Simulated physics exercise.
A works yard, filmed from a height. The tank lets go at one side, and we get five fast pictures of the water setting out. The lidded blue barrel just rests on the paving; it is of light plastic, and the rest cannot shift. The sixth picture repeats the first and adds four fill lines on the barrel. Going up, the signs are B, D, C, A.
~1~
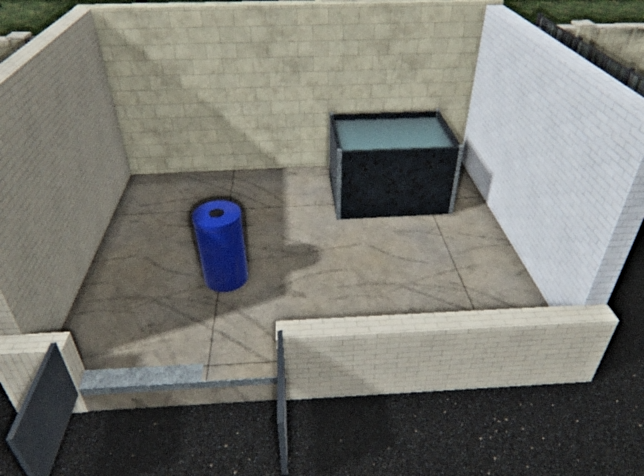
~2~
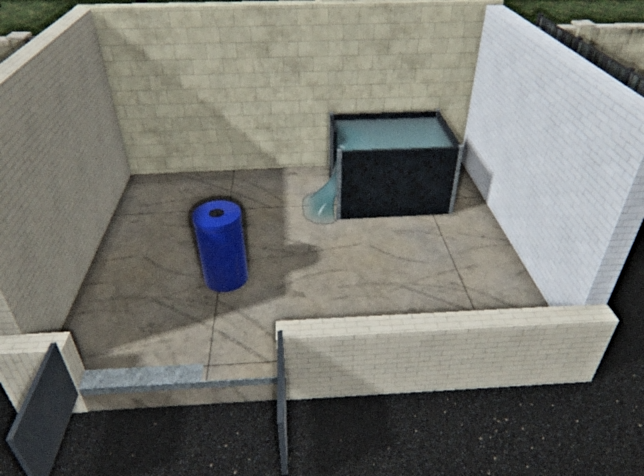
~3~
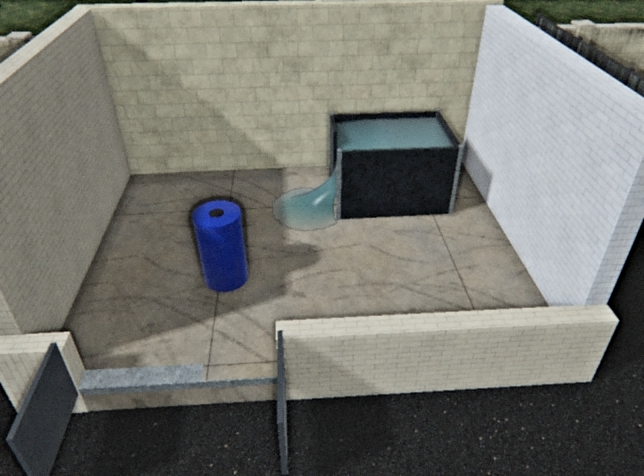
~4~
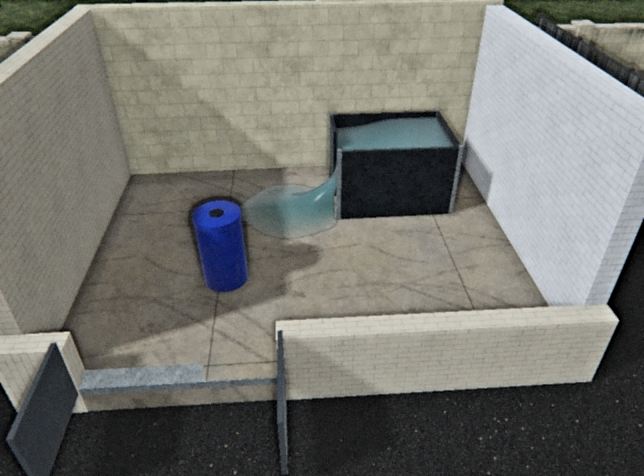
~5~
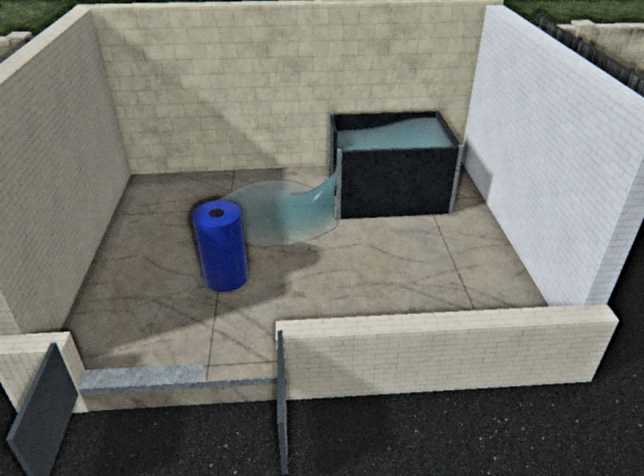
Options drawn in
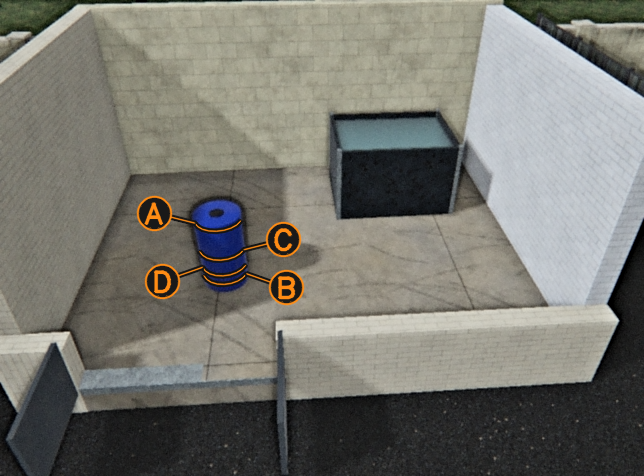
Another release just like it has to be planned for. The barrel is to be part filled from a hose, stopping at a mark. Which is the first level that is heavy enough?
The answer is mark D.
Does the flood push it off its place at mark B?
Yes, that goes wrong.
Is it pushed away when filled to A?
No, that is safe.
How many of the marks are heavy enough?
Three of them.
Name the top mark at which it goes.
The answer is B.
On the marked copy, A at (216, 231); B at (224, 284); C at (220, 260); D at (222, 275); from the bottom up B, D, C, A.
For mark A, it does not move.
For mark B, it is pushed about its own width away.
For mark C, it does not move.
For mark D, it does not move.
